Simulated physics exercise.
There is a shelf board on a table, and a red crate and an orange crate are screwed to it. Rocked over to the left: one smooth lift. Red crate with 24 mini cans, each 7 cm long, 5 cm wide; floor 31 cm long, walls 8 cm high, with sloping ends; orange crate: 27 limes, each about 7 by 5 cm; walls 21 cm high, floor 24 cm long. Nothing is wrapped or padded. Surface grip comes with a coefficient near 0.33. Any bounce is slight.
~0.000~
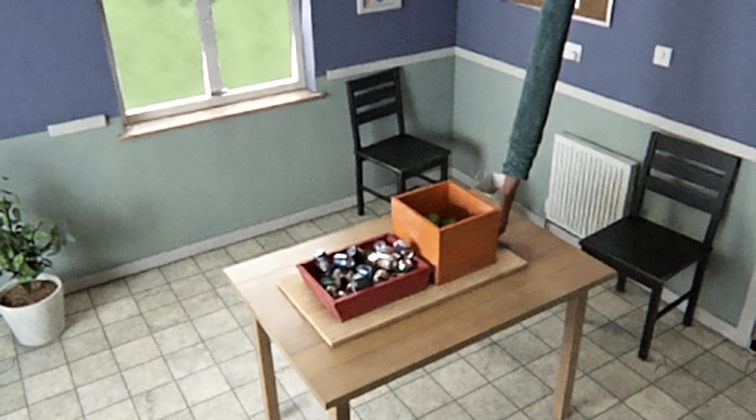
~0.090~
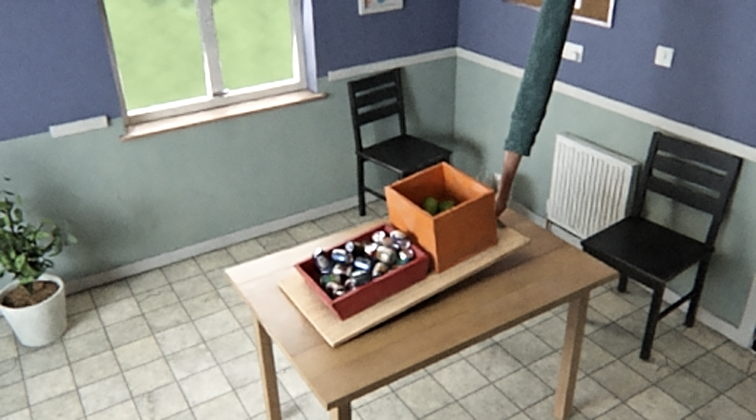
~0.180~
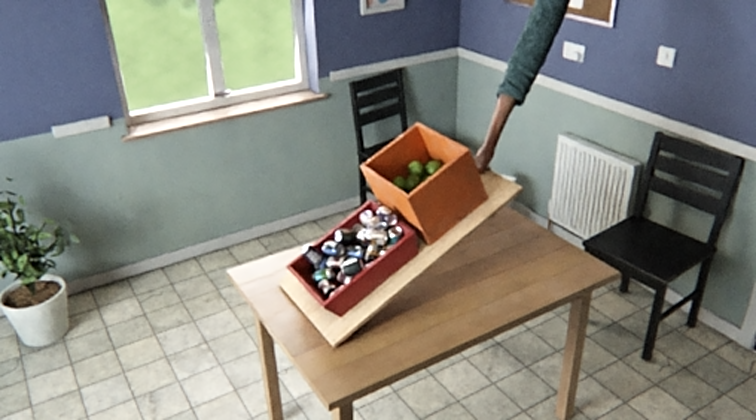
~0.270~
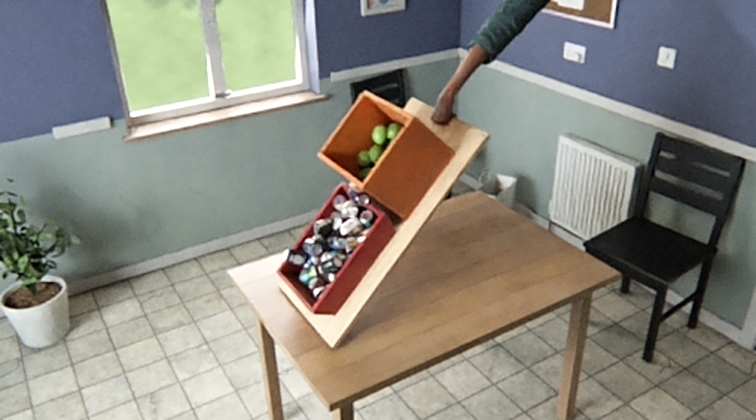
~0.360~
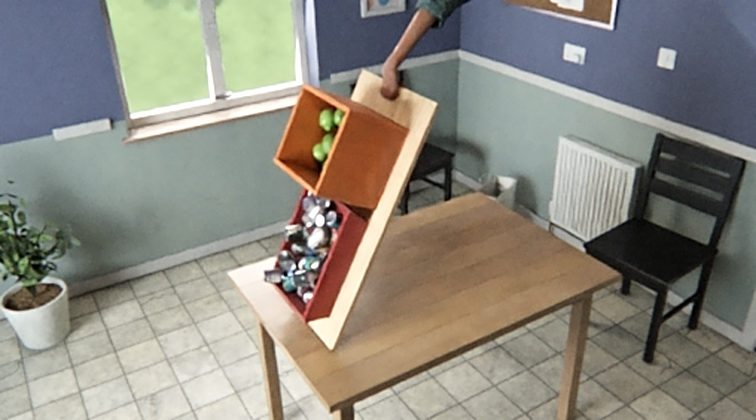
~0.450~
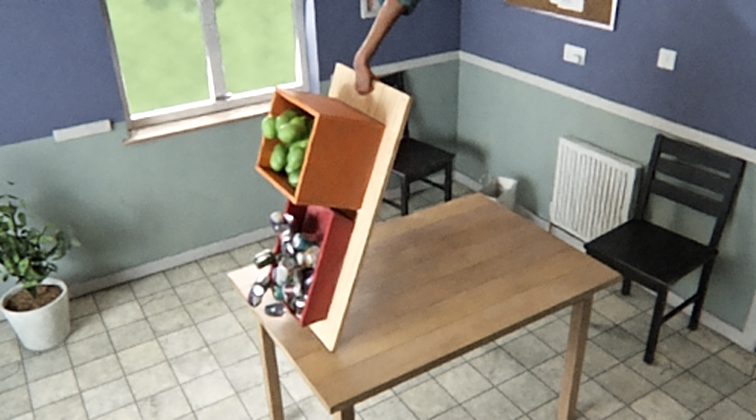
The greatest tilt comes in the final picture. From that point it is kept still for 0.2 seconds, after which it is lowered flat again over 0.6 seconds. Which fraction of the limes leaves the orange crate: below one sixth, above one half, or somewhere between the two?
I expect the loss to be bigger than half.
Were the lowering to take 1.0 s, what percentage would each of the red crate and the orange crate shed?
Red crate 100, orange crate 80 per cent.
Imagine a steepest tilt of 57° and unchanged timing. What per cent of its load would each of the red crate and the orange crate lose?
Red crate 60, orange crate 40 per cent.
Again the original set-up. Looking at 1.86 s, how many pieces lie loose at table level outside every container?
I'd say close to 1 in all.
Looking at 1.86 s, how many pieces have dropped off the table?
Number of pieces - roughly 40.
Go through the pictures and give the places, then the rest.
In the first picture (we follow the rim corner now nearest the camera), orange crate at (441, 229); red crate at (335, 302); tilt 0°; nothing out yet.
The second picture shows orange crate at (435, 218); red crate at (333, 302); tilt 7°.
The third picture shows orange crate at (409, 195); red crate at (325, 303); tilt 24°.
The fourth picture shows orange crate at (363, 184); red crate at (313, 310); tilt 45°.
The fifth picture shows orange crate at (316, 191); red crate at (304, 319); tilt 62°.
The sixth picture shows orange crate at (295, 199); red crate at (301, 323); tilt 69°; 7 out, the lowest can at (256, 297).
After 0.67 s, tilt 69°; 21 of 24 out of the red crate and 20 of 27 out of the orange crate.
After 0.96 s, tilt 33°; 22 of 24 out of the red crate and 24 of 27 out of the orange crate.
After 1.35 s, tilt 0°; 22 of 24 out of the red crate and 24 of 27 out of the orange crate.
When it is over (at 1.86 s), 22 of 24 out of the red crate and 24 of 27 out of the orange crate. Asked share, 24 of 27, 89 per cent.
